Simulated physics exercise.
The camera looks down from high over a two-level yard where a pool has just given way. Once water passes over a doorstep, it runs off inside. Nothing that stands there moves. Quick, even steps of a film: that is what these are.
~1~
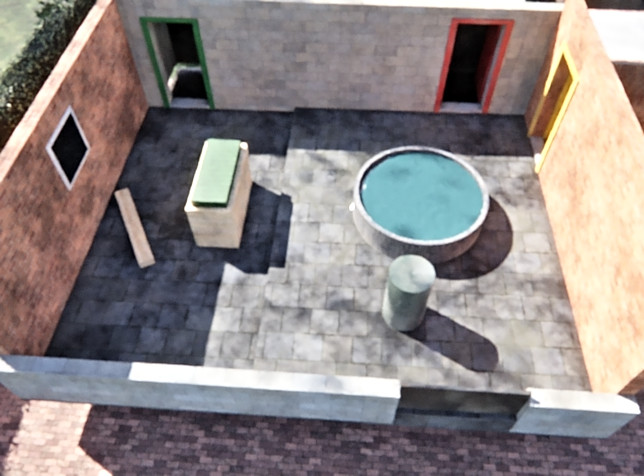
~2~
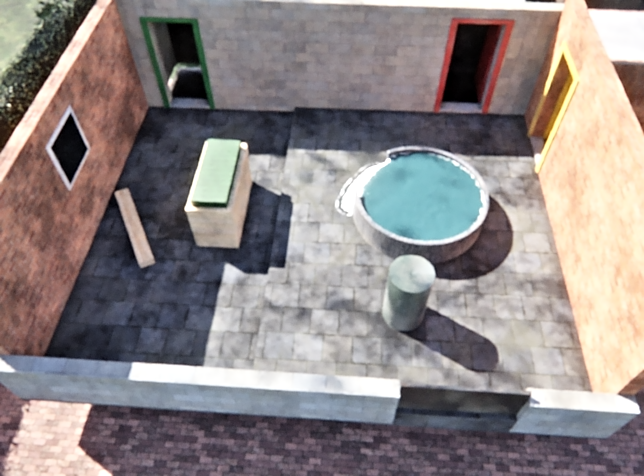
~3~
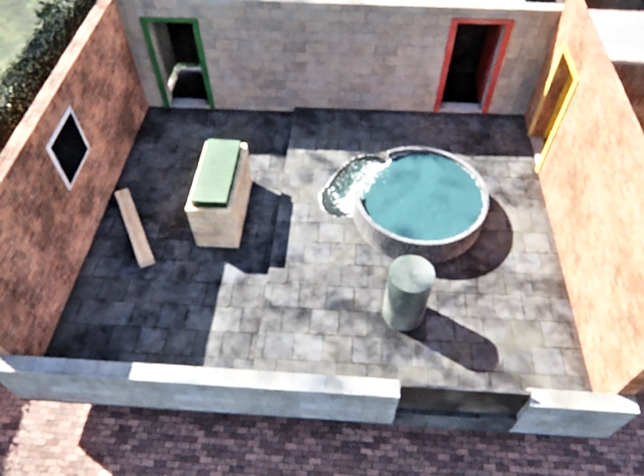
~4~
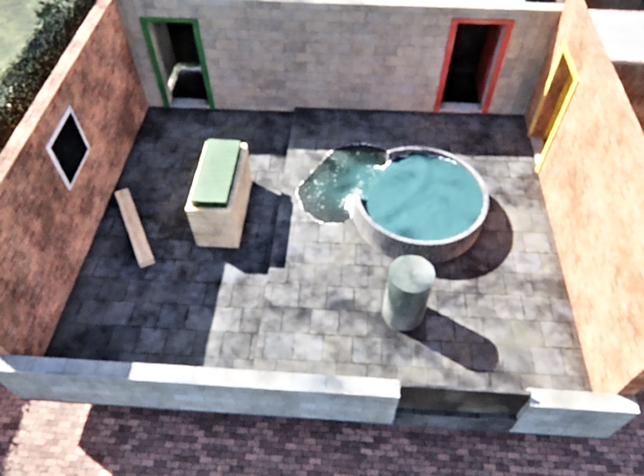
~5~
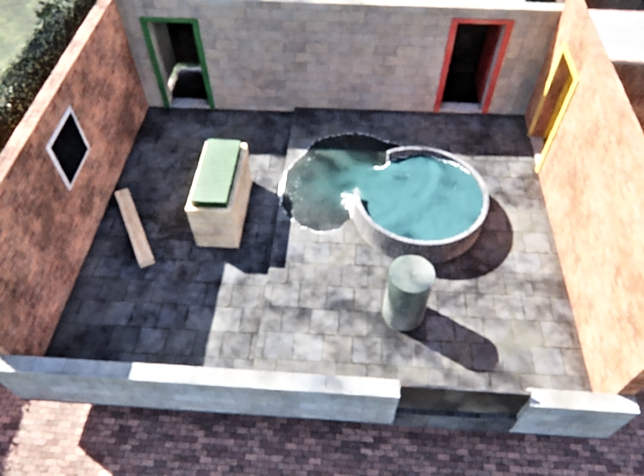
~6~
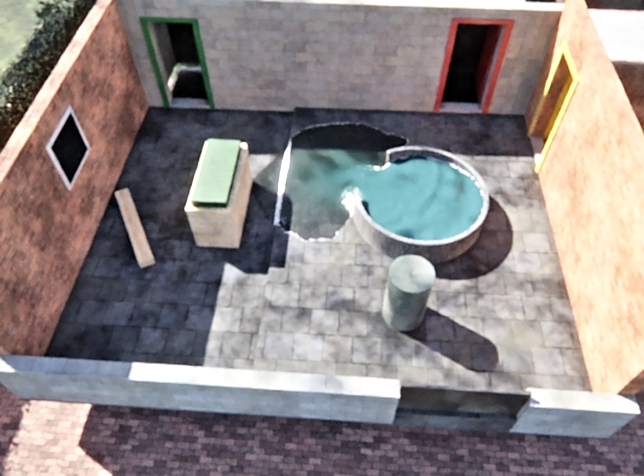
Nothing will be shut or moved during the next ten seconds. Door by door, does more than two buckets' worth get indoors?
In the end the yellow door sees two pails or less; the red door sees two pails or less; the green door sees more than two pails.
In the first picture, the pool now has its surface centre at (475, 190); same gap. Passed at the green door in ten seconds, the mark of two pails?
The green door exceeds the threshold.
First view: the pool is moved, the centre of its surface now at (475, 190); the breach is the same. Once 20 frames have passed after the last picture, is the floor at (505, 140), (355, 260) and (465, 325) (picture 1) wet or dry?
Spot by spot, in the order asked: Untouched, untouched, untouched.
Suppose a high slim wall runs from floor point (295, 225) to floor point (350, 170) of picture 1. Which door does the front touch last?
That's the door marked yellow.
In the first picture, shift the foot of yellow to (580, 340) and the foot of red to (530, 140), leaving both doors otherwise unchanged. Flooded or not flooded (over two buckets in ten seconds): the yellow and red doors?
Here the yellow one never reaches the limit; meanwhile the red one never reaches the limit.
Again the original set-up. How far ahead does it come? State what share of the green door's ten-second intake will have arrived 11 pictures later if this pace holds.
Working it through, I arrive at 0 %.
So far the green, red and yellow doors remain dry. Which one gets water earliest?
I'd say the green one.
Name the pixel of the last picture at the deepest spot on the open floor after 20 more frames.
I'd put it around (148, 110).
A moment on, water covers 20 % of the floor; the yellow door not reached, the red door not reached, the green door not reached.
Next, water covers 25 % of the floor; the yellow door not reached, the red door not reached, the green door wet at the sill, nothing in.
Then, water covers 35 % of the floor; the yellow door not reached, the red door not reached, the green door under two buckets in.
Later, water covers 50 % of the floor; the yellow door not reached, the red door wet at the sill, nothing in, the green door over two buckets in.
In the end, water covers 55 % of the floor; the yellow door not reached, the red door wet at the sill, nothing in, the green door far over two buckets in.
